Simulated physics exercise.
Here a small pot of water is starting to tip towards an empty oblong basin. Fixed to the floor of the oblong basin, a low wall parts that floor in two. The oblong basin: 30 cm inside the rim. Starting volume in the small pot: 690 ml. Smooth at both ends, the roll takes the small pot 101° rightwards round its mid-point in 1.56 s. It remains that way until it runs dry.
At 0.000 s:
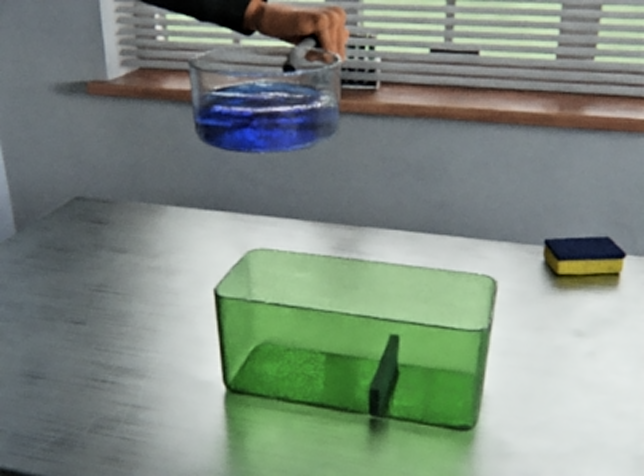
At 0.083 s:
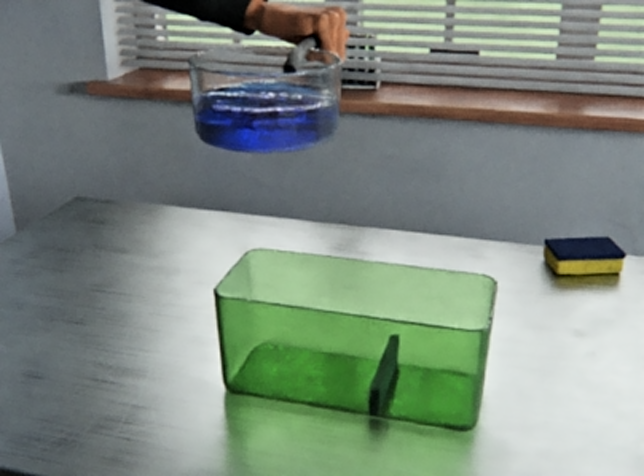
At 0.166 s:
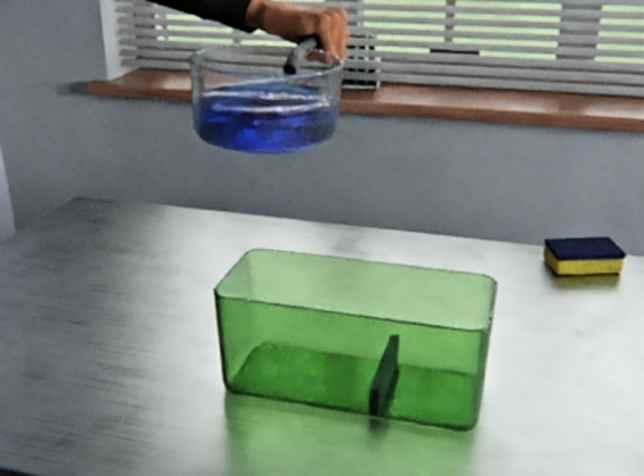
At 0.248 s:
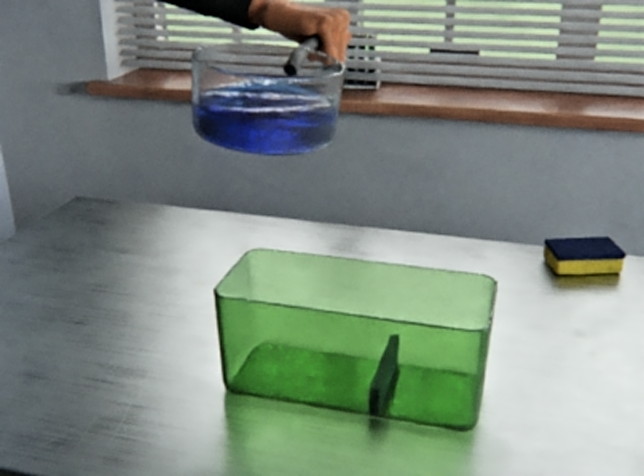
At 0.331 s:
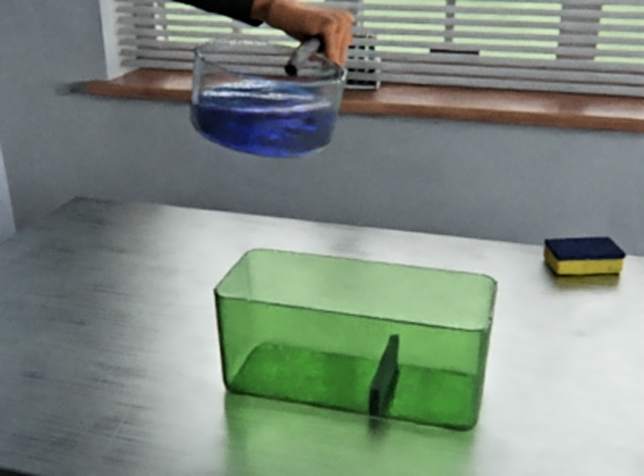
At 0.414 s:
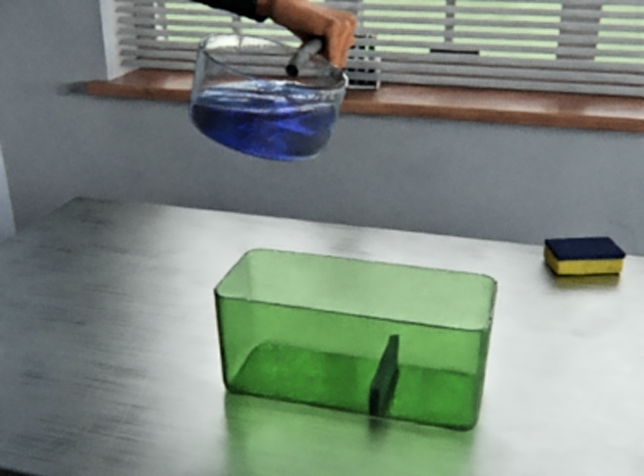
The clip opens with a hand holding a clear pot of blue water level above an empty green oblong basin with a low wall across its floor, a sponge lying to the right. The hand then gradually tilts the pot rightwards, its right edge dipping modestly while the water stays inside.
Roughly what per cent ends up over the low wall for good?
About 60 in every hundred.
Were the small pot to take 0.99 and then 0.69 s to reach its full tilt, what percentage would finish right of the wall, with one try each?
Some 50 and 40 per cent, in that order.
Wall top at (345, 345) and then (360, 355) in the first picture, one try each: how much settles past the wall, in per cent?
Some 95 in a hundred, then some 85 in a hundred.
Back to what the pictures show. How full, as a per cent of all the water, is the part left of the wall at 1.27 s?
10 %.
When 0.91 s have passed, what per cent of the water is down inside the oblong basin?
About 4%.
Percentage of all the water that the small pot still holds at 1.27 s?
18 per cent or so.
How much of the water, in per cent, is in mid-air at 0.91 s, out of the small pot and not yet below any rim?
I'd put it at about 28 percent.
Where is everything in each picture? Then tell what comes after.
The first frame shows tilt 0°; pouring edge (338, 65); surface from (204, 91) to (335, 101); the oblong basin's rim runs from (231, 271) to (493, 305); the wall's top is at (385, 361).
The second frame shows tilt 1°; pouring edge (338, 66); surface from (204, 91) to (336, 101).
The third frame shows tilt 3°; pouring edge (339, 69); surface from (204, 91) to (336, 101).
The fourth frame shows tilt 6°; pouring edge (341, 74); surface from (204, 91) to (336, 101).
The fifth frame shows tilt 11°; pouring edge (343, 80); surface from (203, 91) to (337, 102).
The sixth frame shows tilt 17°; pouring edge (344, 89); surface from (201, 90) to (338, 102).
After 0.91 s the tilt is 63° and 69 per cent is still to pour, 2 is left of the wall and 2 right of it.
After 1.27 s the tilt is 93° and 18 per cent is still to pour, 11 is left of the wall and 54 right of it.
After 1.65 s the tilt is 101° and 1 per cent is still to pour, 35 is left of the wall and 60 right of it.
After 2.06 s the tilt is 101° and 0 per cent is still to pour, 39 is left of the wall and 60 right of it.
In the end 40 per cent lies left of the wall, 60 right of it and 1 outside.
